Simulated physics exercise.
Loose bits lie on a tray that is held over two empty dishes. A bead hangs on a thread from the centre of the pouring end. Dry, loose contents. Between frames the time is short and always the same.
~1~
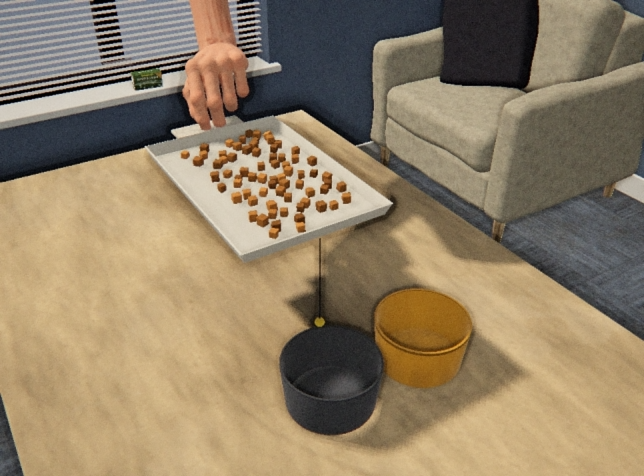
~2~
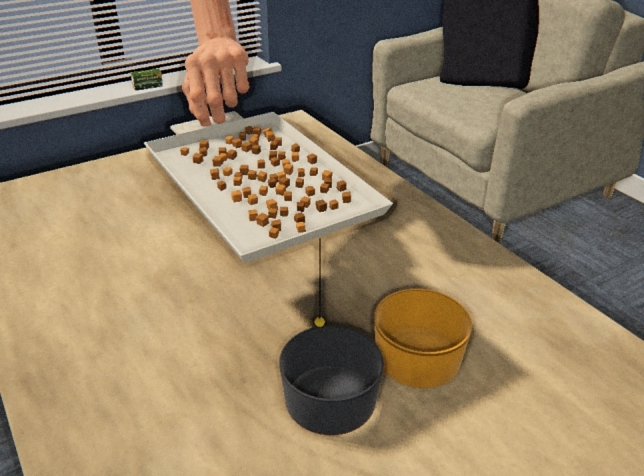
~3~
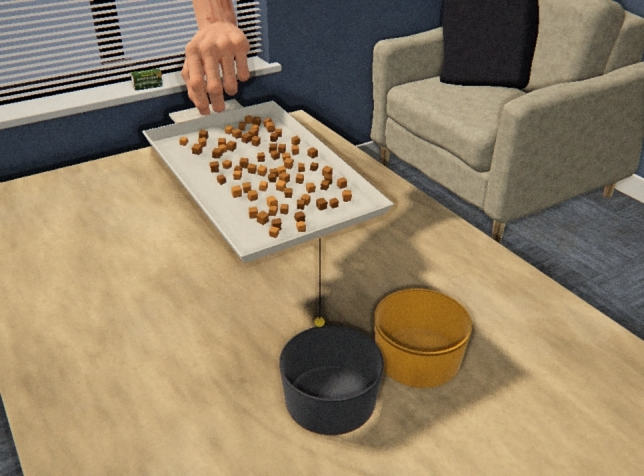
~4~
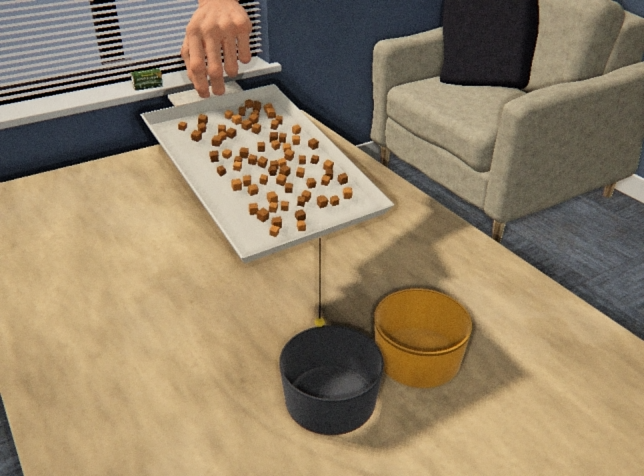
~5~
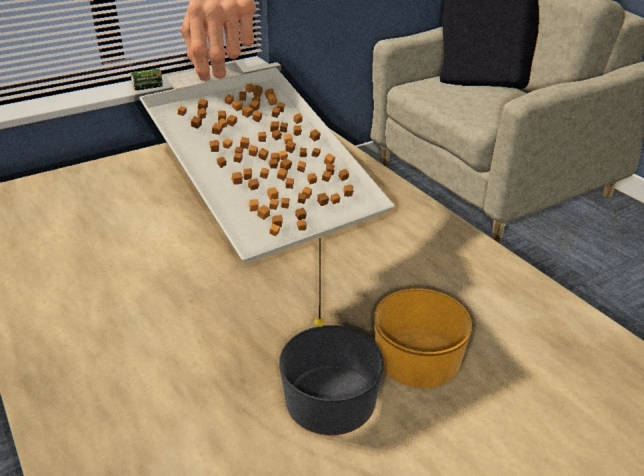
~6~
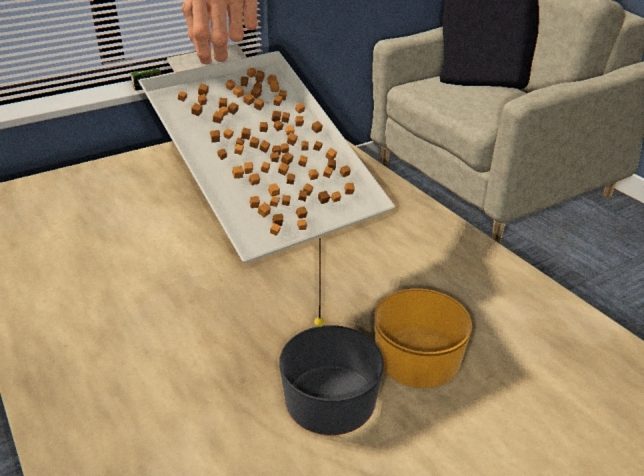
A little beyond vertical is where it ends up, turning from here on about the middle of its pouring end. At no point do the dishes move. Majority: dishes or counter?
Dishes.
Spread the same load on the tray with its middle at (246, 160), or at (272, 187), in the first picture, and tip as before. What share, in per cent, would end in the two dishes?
Around 60 then around 70 per cent.
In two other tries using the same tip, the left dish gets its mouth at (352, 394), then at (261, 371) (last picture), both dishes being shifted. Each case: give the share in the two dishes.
In order, 40 % and 70 %.
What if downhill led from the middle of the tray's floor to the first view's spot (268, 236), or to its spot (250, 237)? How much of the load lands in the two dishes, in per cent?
In order, some 40 % and some 20 %.
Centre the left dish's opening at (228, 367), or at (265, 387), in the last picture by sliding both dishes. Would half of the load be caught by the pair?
So that's a lesser portion the first time round, a greater portion the second.
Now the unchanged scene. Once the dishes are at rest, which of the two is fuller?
Result: The left of the two takes it.
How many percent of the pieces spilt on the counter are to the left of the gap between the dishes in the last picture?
That comes to about 60 per cent of the pieces.
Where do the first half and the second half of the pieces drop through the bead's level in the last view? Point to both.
Earlier half at (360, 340), later half at (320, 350).
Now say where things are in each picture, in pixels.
Corners of the pouring end (244, 250) and (385, 202), level; middle of the load (262, 179), brown sugar cubes; left dish (360, 411); right dish (452, 364); bead on its thread (320, 322), in the first frame.
Corners of the pouring end (244, 250) and (385, 202), level; middle of the load (262, 177), in the second frame.
Corners of the pouring end (244, 251) and (386, 203), tipped barely, level across its low end; middle of the load (262, 171), in the third frame.
Corners of the pouring end (245, 252) and (386, 203), tipped a little, level across its low end; middle of the load (263, 163), in the fourth frame.
Corners of the pouring end (245, 253) and (387, 204), tipped clearly, level across its low end; middle of the load (264, 154), in the fifth frame.
Corners of the pouring end (246, 255) and (388, 204), tipped clearly, level across its low end; middle of the load (265, 147); left dish (360, 411); right dish (452, 364), in the sixth frame.
Just after the last frame, tray tipped steeply; the larger part on the tray; about a tenth in the air.
A moment on, tray tipped past a quarter turn; about a tenth on the tray; roughly half in the left dish; about a tenth in the right dish; roughly a quarter outside both; roughly a quarter in the air.
Further on, tray tipped past a quarter turn; roughly two thirds in the left dish; roughly a quarter in the right dish; roughly a quarter outside both.
When it is over, tray tipped past a quarter turn; roughly two thirds in the left dish; roughly a quarter in the right dish; roughly a quarter outside both.
